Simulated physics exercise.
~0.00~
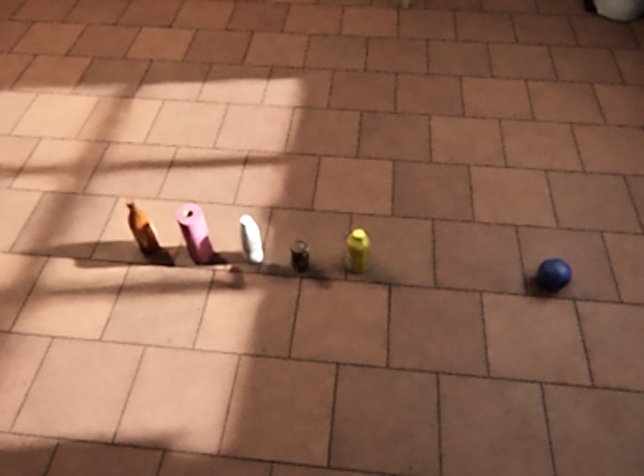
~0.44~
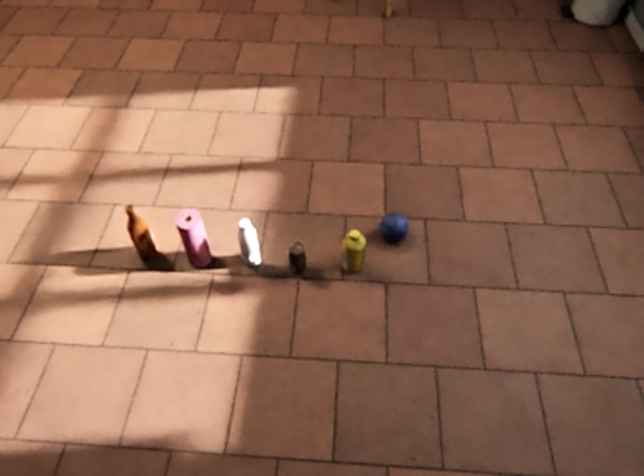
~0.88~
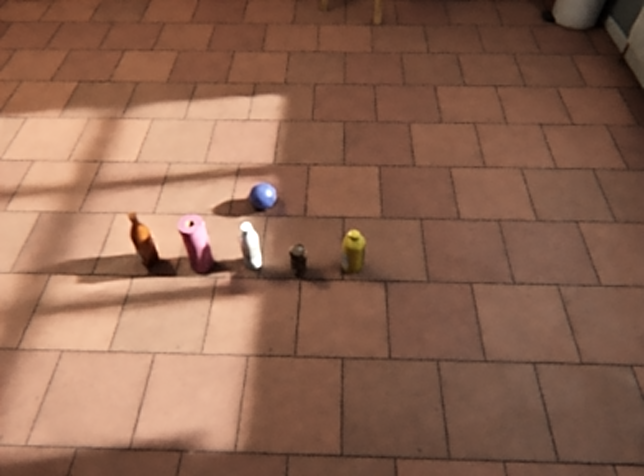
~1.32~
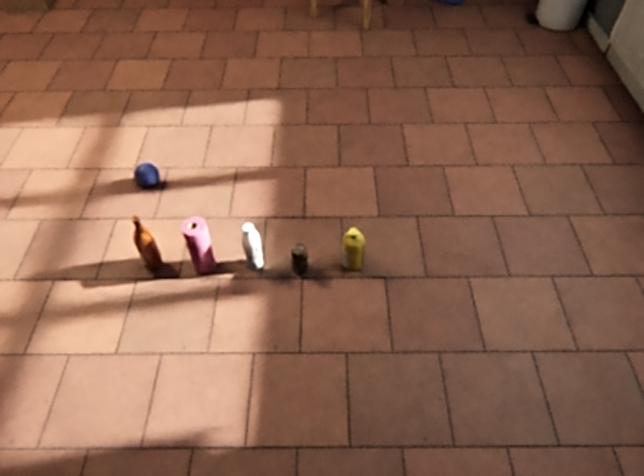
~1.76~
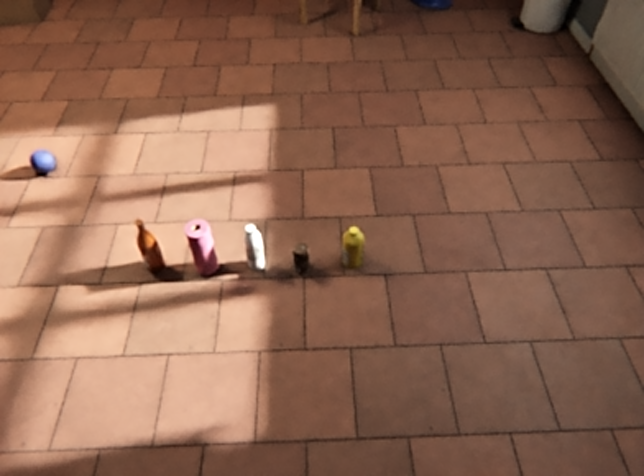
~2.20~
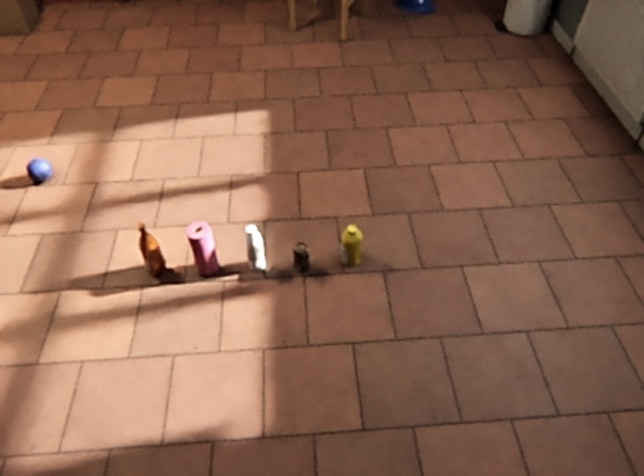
The video shows five items, an orange bottle, a pink roll, a white bottle, a brown can and a yellow bottle, standing in a row on a sunlit tiled floor. A blue ball rolls leftward behind them, touching none, and ends at the far left with all five still upright.
